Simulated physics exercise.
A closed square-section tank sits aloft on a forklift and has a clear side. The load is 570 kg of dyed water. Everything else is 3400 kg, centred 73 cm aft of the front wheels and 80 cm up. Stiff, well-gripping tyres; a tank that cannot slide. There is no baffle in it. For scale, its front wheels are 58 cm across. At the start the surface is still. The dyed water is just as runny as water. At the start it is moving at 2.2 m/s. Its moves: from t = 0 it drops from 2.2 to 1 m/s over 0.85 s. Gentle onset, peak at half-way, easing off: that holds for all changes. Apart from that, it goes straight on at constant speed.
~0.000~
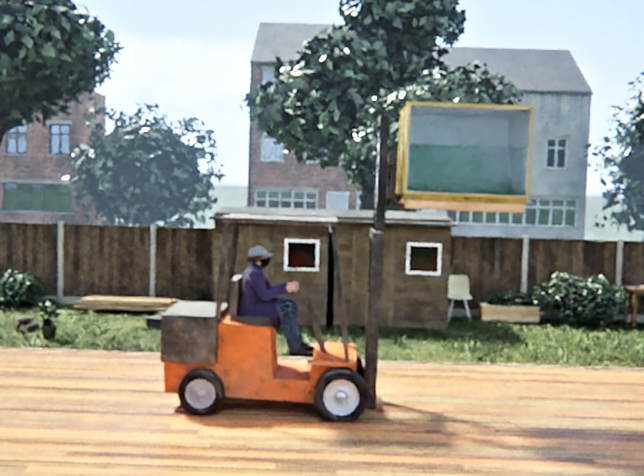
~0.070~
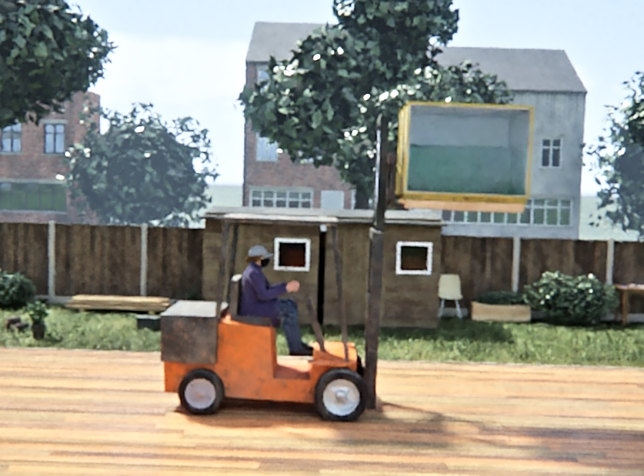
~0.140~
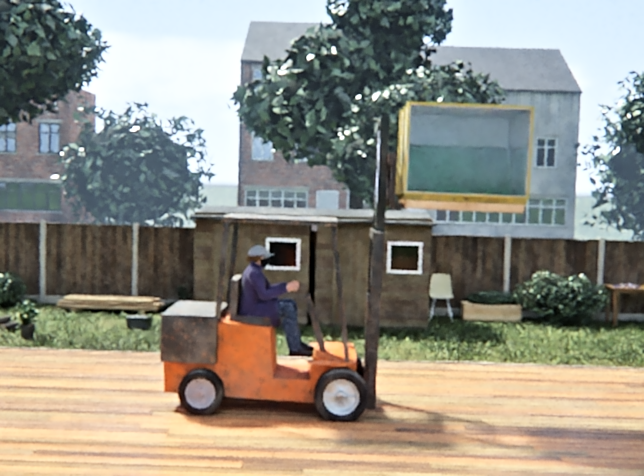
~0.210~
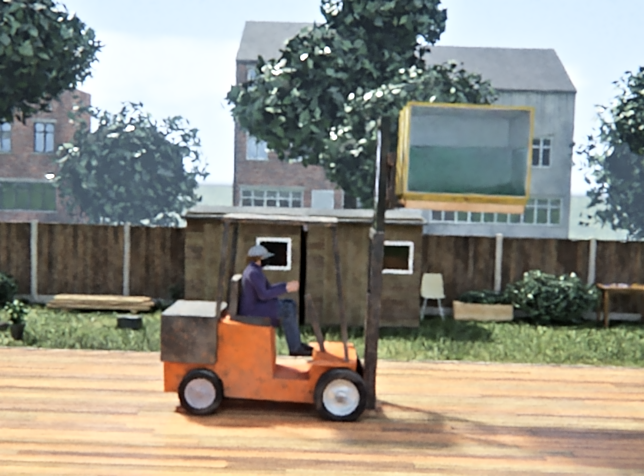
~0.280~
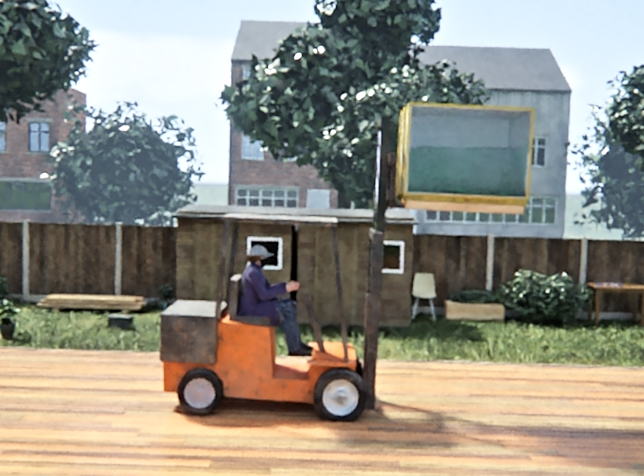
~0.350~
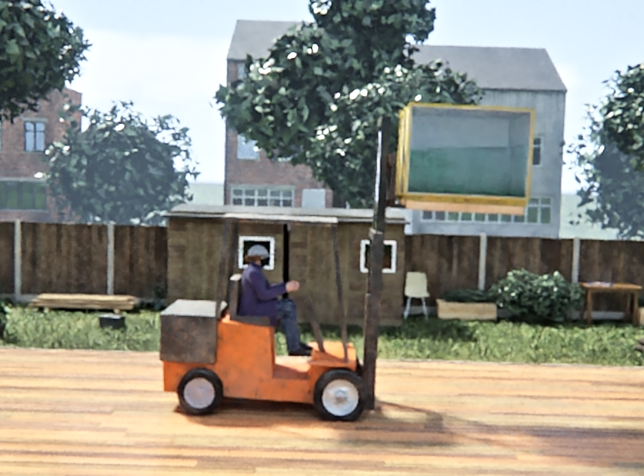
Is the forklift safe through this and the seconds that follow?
Eventually the forklift remains fully grounded.
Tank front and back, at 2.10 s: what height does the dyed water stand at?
Close to 62 cm in front, close to 36 cm behind.
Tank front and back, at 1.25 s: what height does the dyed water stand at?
Front level 42 cm, back level 60 cm.
Then, 0.50 s in, the lean is 1° nose down, wheels down; the liquid stands 39 cm at the back and 59 cm at the front.
Then, 1.25 s in, the lean is 0°, wheels down; the liquid stands 60 cm at the back and 42 cm at the front.
Then, 2.10 s in, the lean is 0°, wheels down; the liquid stands 37 cm at the back and 63 cm at the front.
Then, 3.84 s in, no wheel has left the ground; at worst the lighter axle bore 8 per cent of the weight.
